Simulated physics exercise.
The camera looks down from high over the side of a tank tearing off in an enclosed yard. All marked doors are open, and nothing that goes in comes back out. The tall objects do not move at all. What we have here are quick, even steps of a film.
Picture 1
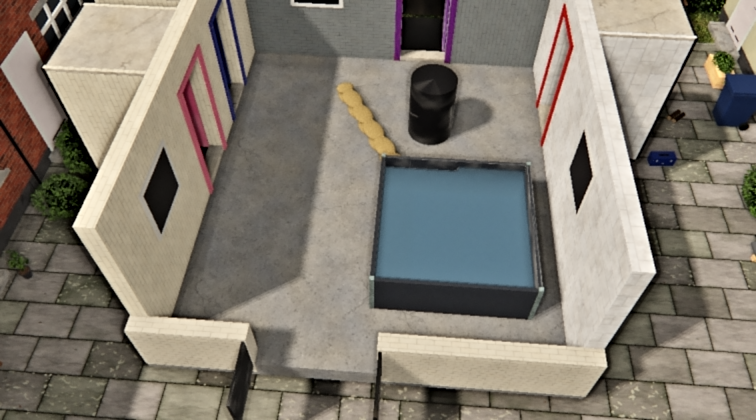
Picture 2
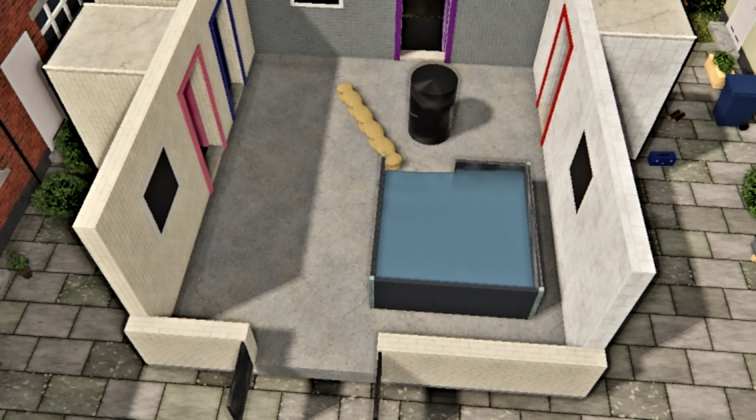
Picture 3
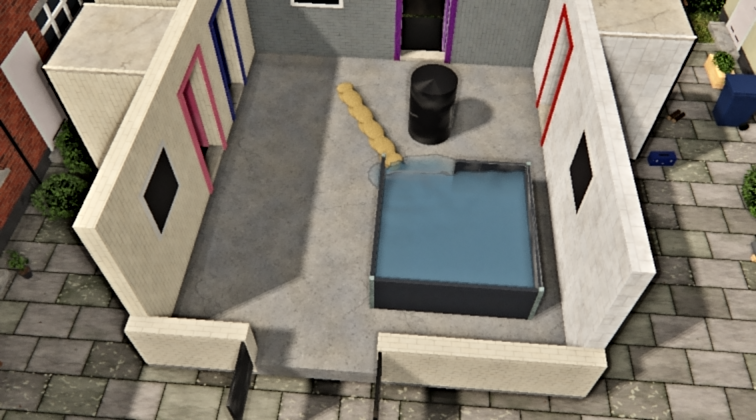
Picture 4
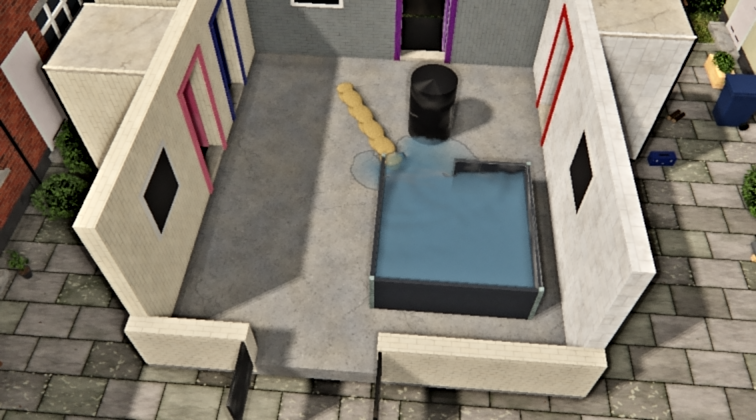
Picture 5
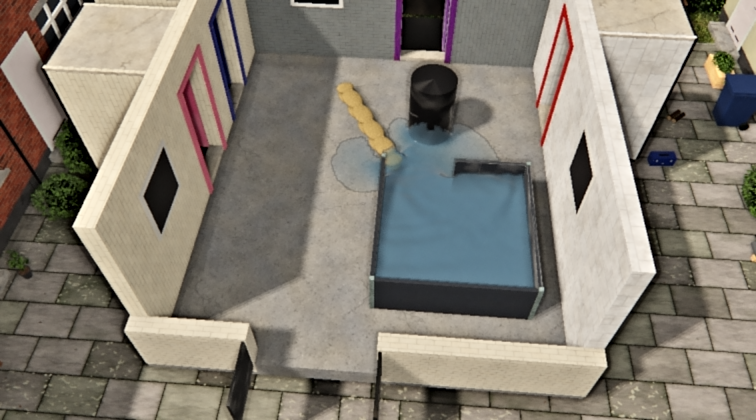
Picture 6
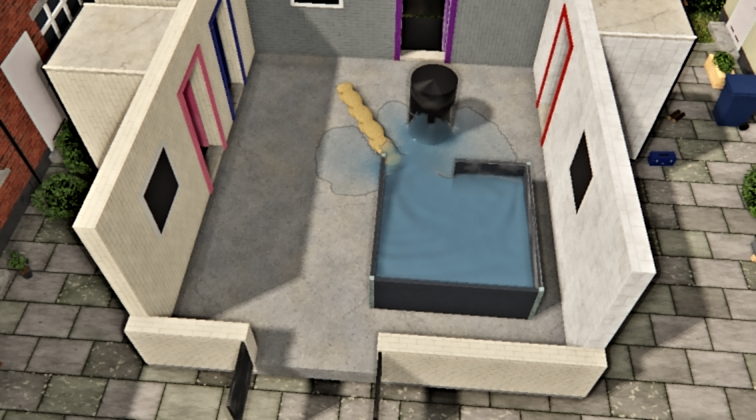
Water pours from a gap in the tank's far side and spreads around the black barrel.
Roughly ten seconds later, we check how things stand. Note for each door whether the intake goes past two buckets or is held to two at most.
Blue door: Past two; red door: Past two; purple door: Past two; pink door: Held to two at most.
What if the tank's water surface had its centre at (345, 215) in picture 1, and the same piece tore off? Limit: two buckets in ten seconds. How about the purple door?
Purple falls short.
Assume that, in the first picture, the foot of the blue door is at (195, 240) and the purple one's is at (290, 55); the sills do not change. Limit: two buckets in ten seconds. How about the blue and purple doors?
Well, the blue one stays short of the threshold, while the purple one crosses the threshold.
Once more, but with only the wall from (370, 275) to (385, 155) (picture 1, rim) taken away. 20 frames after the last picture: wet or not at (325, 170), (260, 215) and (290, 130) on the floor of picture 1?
In turn: Flooded, flooded, wet.
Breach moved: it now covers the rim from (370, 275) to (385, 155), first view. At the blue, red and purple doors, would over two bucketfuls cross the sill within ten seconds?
The blue door tops the limit, the red door stays within the limit and the purple door stays within the limit.
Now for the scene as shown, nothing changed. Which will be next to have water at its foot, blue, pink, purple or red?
My answer: The red one.
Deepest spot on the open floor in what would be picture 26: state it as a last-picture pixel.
Deepest point: Roughly (395, 173).
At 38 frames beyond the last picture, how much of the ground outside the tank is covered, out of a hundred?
Around 80 percent.
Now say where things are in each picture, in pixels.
The first picture shows the water tank at (455, 221) is whole and still.
In the second picture, water pours out on the water tank's far side and has run to a hidden place.
In the third picture, the front is at a hidden place, out from the gap on the water tank's far side.
In the fourth picture, the front is at (450, 142), out from the gap on the water tank's far side.
In the fifth picture, water pours out on the water tank's far side and has run to (464, 128).
In the sixth picture, the front is at (470, 113), out from the gap on the water tank's far side.
A moment on, water covers 30 % of the floor; the blue door not reached, the red door wet at the sill, nothing in, the purple door not reached, the pink door not reached.
Next, water covers 55 % of the floor; the blue door wet at the sill, nothing in, the red door over two buckets in, the purple door under two buckets in, the pink door wet at the sill, nothing in.
Then, water covers 65 % of the floor; the blue door over two buckets in, the red door far over two buckets in, the purple door over two buckets in, the pink door wet at the sill, nothing in.
Later, water covers 80 % of the floor; the blue door over two buckets in, the red door far over two buckets in, the purple door over two buckets in, the pink door wet at the sill, nothing in.
In the end, water covers 95 % of the floor; the blue door far over two buckets in, the red door far over two buckets in, the purple door far over two buckets in, the pink door wet at the sill, nothing in.
